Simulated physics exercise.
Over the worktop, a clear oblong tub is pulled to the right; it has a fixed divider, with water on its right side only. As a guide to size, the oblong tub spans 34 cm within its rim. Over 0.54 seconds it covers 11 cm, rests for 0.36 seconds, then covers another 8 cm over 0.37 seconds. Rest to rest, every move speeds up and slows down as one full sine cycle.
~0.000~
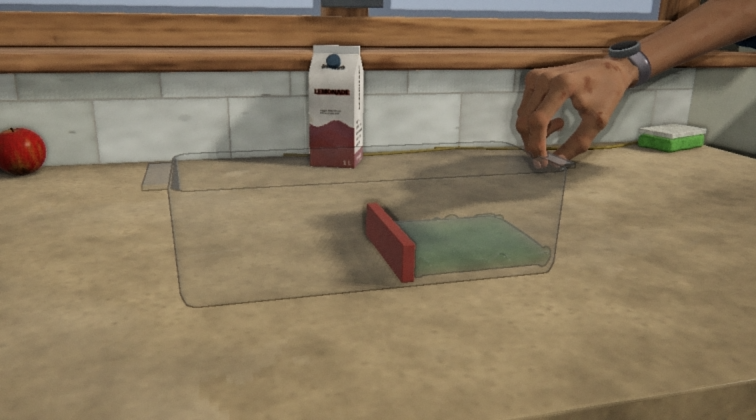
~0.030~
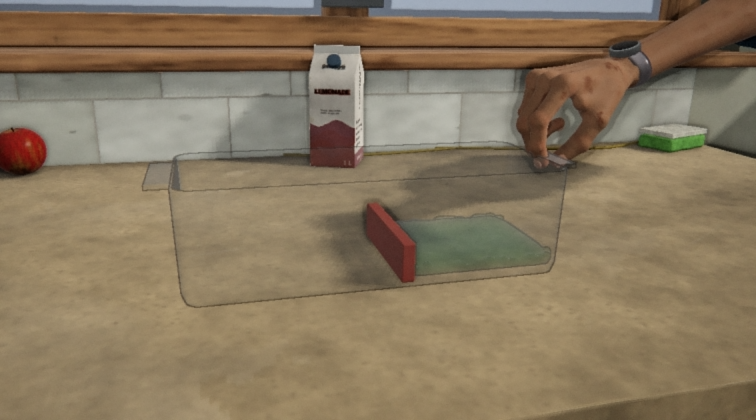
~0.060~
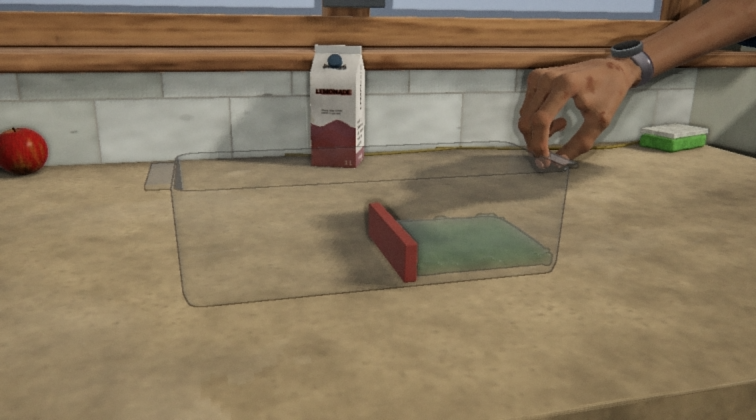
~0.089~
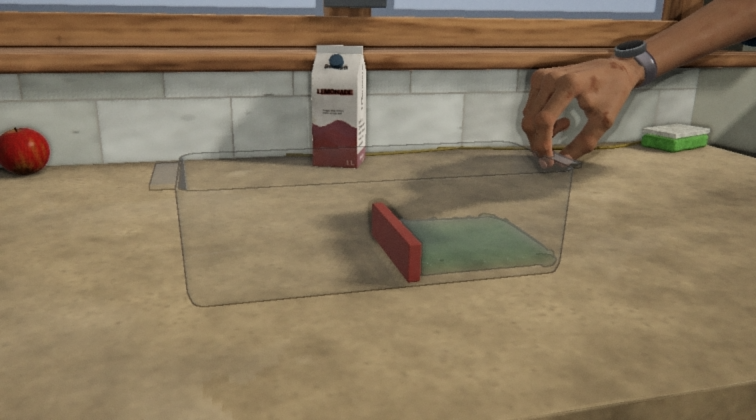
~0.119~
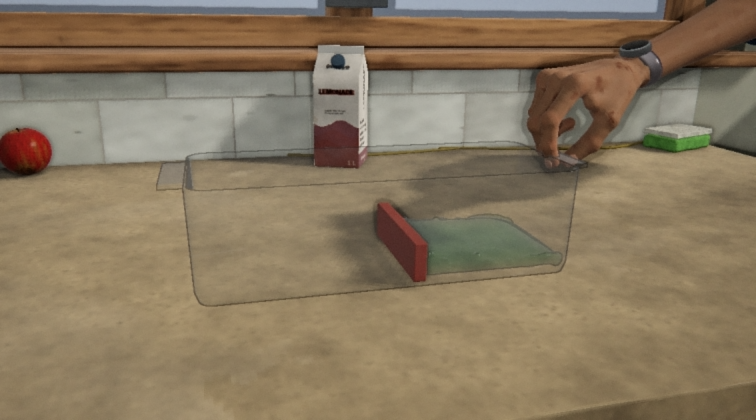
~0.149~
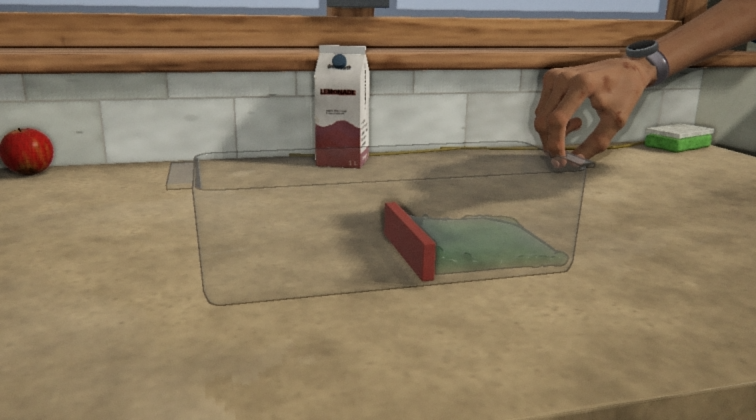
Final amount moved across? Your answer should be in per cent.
Close to 8 percent.
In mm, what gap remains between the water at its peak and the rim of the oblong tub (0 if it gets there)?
Gap to rim at peak: Around 20 mm.
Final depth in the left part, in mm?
Roughly 2 millimetres.
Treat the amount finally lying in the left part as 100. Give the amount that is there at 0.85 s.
Around 30%.
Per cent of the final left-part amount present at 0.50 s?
Roughly 10 per cent.
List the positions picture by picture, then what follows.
In the first picture, 0.0 cm from the start; oblong tub, level (392, 237) left, (522, 228) right, rim (535, 157); the top of the divider is at (408, 246).
In the second picture, 0.0 cm from the start; oblong tub, level (392, 238) left, (522, 228) right.
In the third picture, 0.1 cm from the start; oblong tub, level (394, 237) left, (524, 229) right.
In the fourth picture, 0.3 cm from the start; oblong tub, level (398, 235) left, (527, 230) right.
In the fifth picture, 0.7 cm from the start; oblong tub, level (403, 232) left, (526, 231) right.
In the sixth picture, 1.4 cm from the start; oblong tub, level (411, 229) left, (526, 233) right.
After 0.50 s it has gone 11 cm; 1 per cent is on the left side and 0 is out of the oblong tub.
After 0.85 s it has gone 11 cm; 2 per cent is on the left side and 1 is out of the oblong tub.
After 1.21 s it has gone 19 cm; 5 per cent is on the left side and 1 is out of the oblong tub.
After 1.56 s it has gone 19 cm; 5 per cent is on the left side and 1 is out of the oblong tub.
In the end 8 per cent is on the left side and 1 is out of the oblong tub.
